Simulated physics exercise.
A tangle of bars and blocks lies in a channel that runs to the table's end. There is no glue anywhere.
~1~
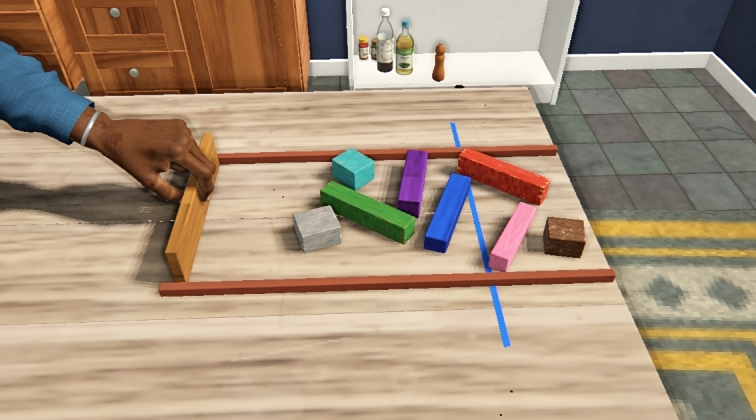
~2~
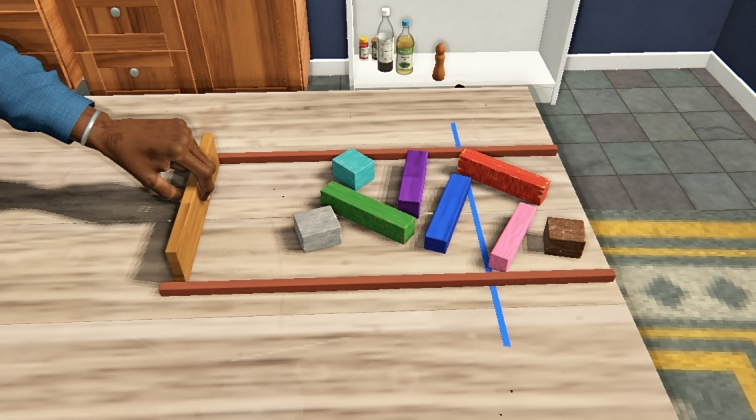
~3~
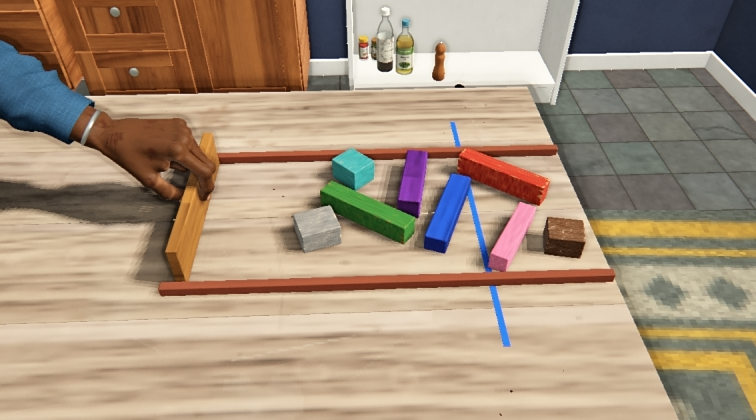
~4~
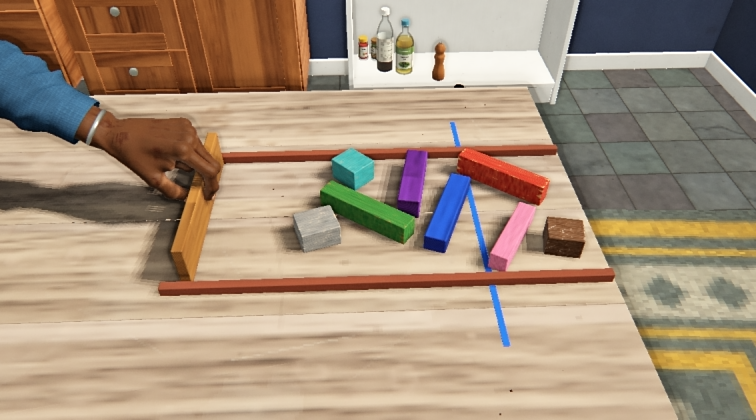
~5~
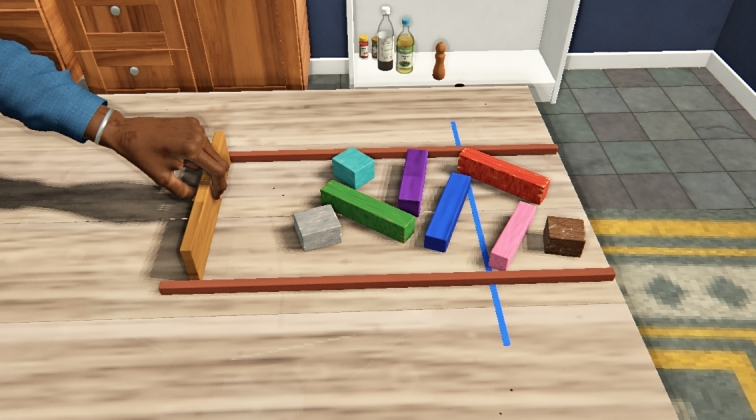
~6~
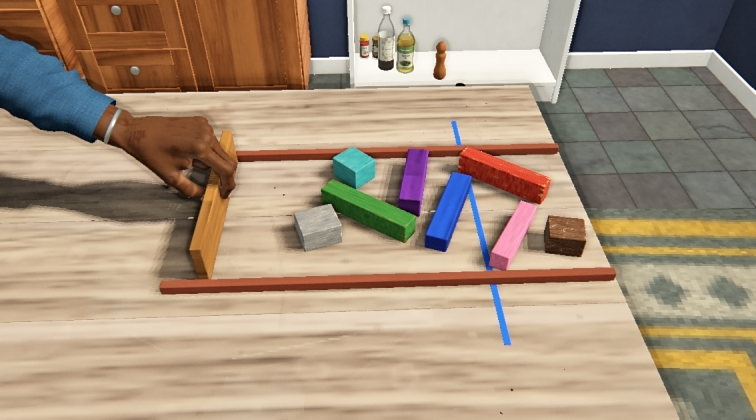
At the start, a hand holds an orange wooden board upright at the left end of a channel between two reddish rails, with coloured bars and blocks scattered to its right. The hand then slides the board slightly rightward, still short of the pieces, which stay essentially still.
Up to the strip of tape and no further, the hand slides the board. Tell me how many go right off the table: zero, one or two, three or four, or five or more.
One or two go right off.
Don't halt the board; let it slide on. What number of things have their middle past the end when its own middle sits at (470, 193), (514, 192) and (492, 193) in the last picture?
In order of the places given, that's 1, 4 and 3.
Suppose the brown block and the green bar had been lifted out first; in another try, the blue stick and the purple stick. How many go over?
The number is 0 for the first case and 0 for the second.
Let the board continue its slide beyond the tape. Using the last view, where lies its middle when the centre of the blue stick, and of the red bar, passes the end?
Middle: Roughly (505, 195); roughly (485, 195).
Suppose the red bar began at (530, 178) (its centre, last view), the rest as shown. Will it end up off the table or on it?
I reckon from there it stays aboard.
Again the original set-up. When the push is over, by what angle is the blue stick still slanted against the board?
The angle is about 5 degrees.
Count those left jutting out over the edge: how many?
I make it 2.
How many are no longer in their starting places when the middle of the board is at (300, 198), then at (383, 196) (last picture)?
Note: First position 1; second position 5.
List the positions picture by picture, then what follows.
Brown block (564, 237); red bar (502, 176); pink bar (513, 236); board (196, 203); tape (474, 212), in the first frame.
Red bar (502, 176); purple stick (413, 183), in the second frame.
Pink bar (513, 236); turquoise block (353, 169), in the third frame.
Brown block (564, 237); blue stick (448, 211), in the fourth frame.
Red bar (502, 175); grey block (317, 228), in the fifth frame.
Brown block (565, 236); red bar (503, 175); pink bar (514, 235); board (217, 200); tape (475, 210), in the sixth frame.
A little later, none off yet; brown block at rest near (565, 236); red bar at rest near (503, 175); pink bar at rest near (514, 235).
Next, none off yet; brown block at rest near (565, 236); red bar at rest near (503, 175); pink bar moving near (523, 237).
When it is over, the number that fall off is one or two; down, brown block.
